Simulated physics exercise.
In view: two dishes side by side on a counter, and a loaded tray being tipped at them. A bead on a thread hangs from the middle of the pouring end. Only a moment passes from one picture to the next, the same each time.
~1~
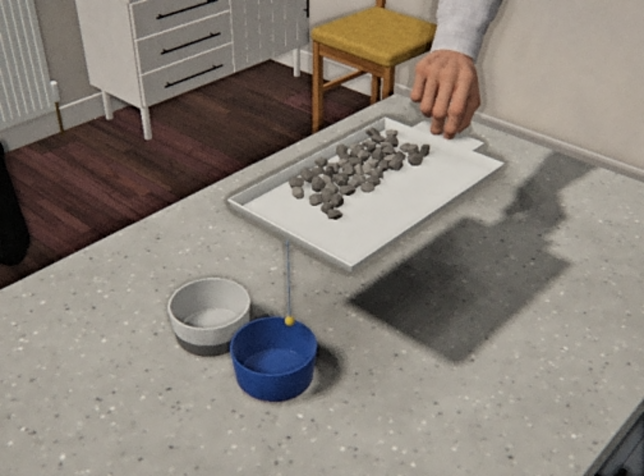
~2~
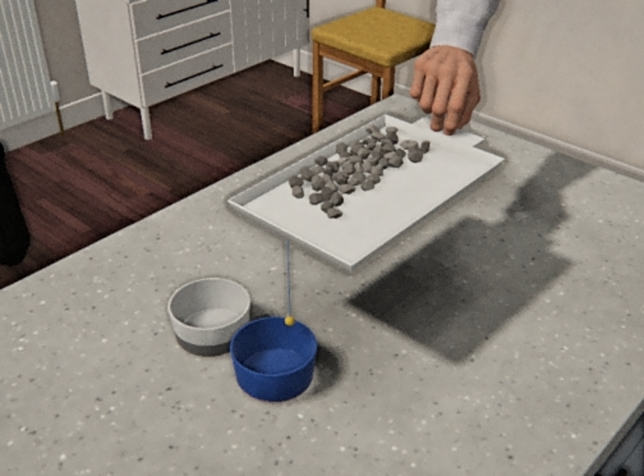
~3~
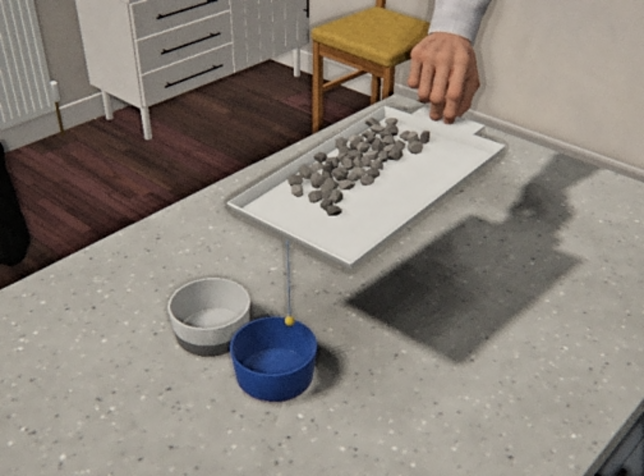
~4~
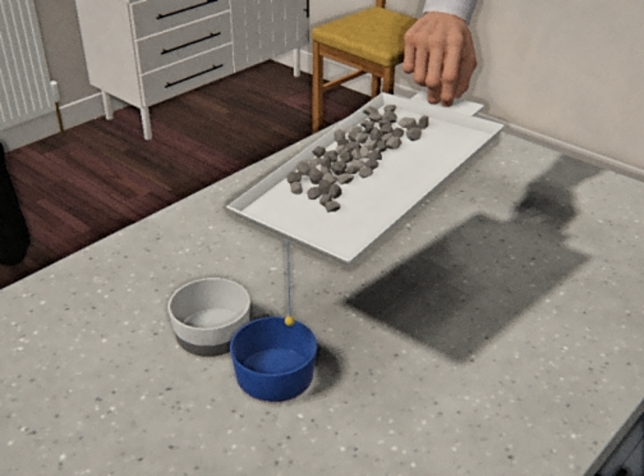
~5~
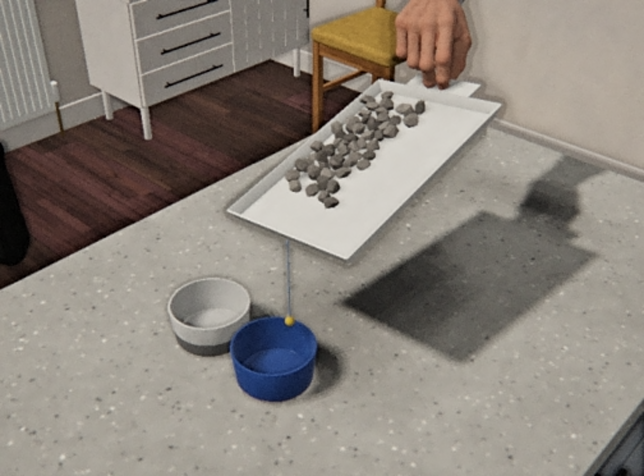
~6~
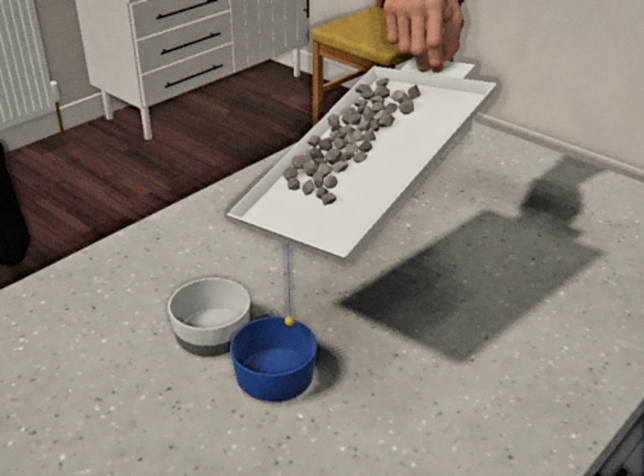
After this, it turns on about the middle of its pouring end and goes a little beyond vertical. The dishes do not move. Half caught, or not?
In the dishes lies over half of it.
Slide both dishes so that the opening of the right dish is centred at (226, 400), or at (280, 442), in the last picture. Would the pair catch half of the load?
In turn: Under half; below a half.
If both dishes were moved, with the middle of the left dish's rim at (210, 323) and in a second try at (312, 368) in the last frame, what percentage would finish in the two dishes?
The first gives 60 %, the second 0 %.
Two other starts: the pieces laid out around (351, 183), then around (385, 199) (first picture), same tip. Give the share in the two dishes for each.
The first gives 80 %, the second 70 %.
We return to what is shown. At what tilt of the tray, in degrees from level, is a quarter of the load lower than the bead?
At about 80°.
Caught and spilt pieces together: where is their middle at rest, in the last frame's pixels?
Close to (212, 329).
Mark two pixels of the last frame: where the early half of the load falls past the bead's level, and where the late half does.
Early half (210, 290), late half (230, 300).
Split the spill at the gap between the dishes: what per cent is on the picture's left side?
Near 70 %.
Shortly afterwards, tray tipped steeply; the bulk on the tray; only a few in the left dish; a little in the air.
Next, tray tipped past a quarter turn; a little in the right dish; the bulk in the left dish; a little outside both; a little in the air.
Some moments later, tray tipped past a quarter turn; a little in the right dish; near two thirds in the left dish; near a quarter outside both.
In the end, tray tipped past a quarter turn; a little in the right dish; near two thirds in the left dish; near a quarter outside both.
